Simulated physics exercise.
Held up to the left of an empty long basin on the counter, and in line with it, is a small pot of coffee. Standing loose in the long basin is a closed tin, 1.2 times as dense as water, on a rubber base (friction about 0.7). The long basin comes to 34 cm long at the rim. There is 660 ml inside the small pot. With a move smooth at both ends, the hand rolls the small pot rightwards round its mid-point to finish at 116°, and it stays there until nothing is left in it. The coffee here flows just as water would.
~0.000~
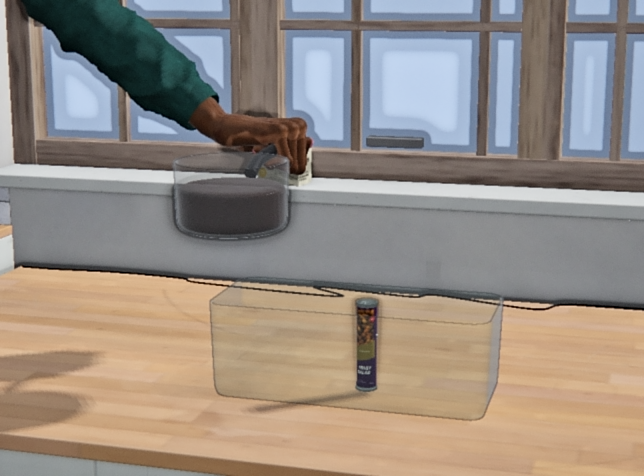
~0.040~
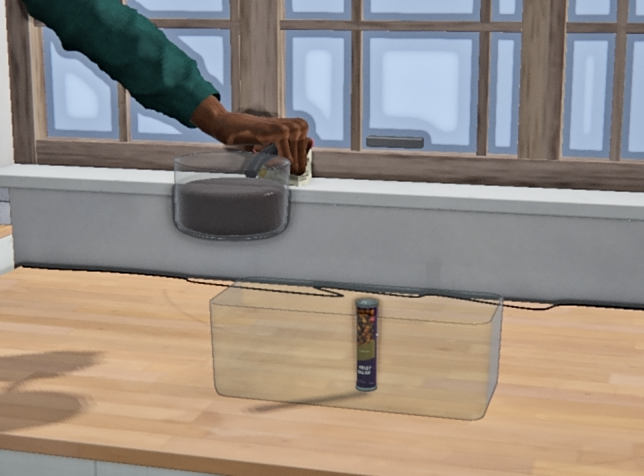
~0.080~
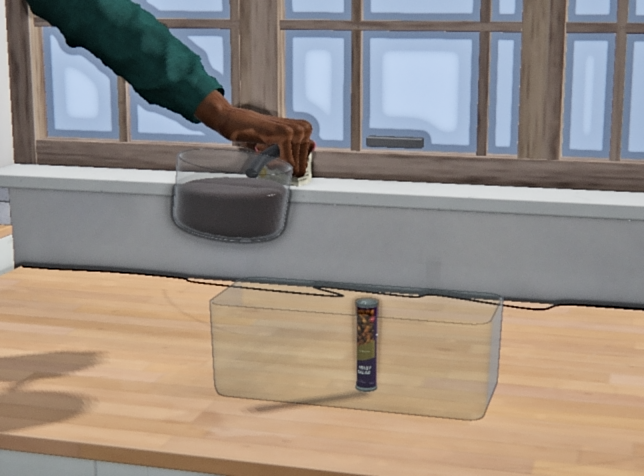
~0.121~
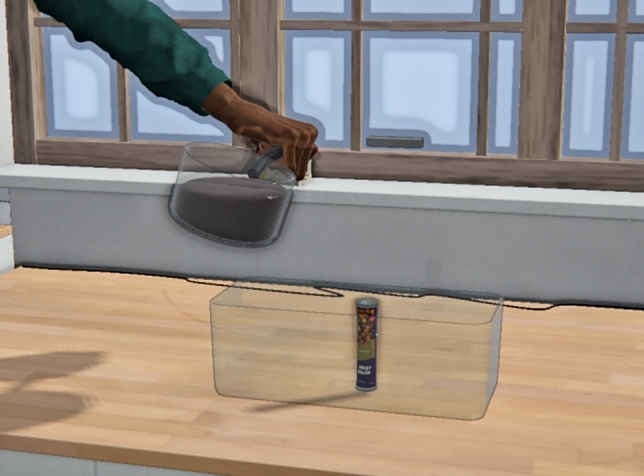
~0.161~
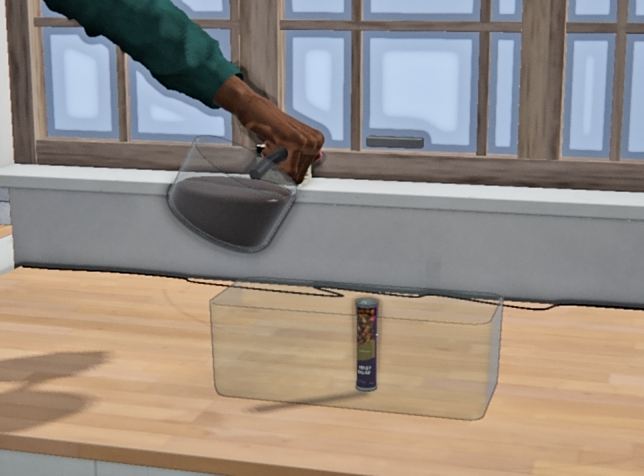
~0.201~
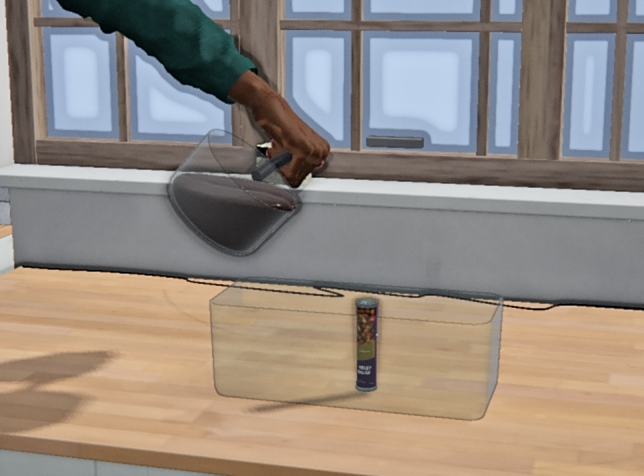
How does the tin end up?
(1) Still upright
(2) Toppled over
Still upright (1).
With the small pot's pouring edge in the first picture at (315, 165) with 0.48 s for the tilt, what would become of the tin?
It tumbles.
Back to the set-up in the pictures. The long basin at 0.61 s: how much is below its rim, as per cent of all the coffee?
I'd say roughly 92 in a hundred of it.
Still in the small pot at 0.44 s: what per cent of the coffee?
Around 20 in a hundred.
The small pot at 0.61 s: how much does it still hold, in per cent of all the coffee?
Near 2 in a hundred.
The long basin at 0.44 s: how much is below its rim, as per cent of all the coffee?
I'd estimate some 44 percent of the liquid.
By 0.44 s the tilt is 113° and 20 per cent is still to pour; the tin stands where it began.
By 0.61 s the tilt is 116° and 2 per cent is still to pour; the tin stands where it began.
By 0.79 s the tilt is 116° and 0 per cent is still to pour; the tin stands where it began.
By 0.98 s the tilt is 116° and 0 per cent is still to pour; the tin stands where it began.
At rest the tin stands where it began.
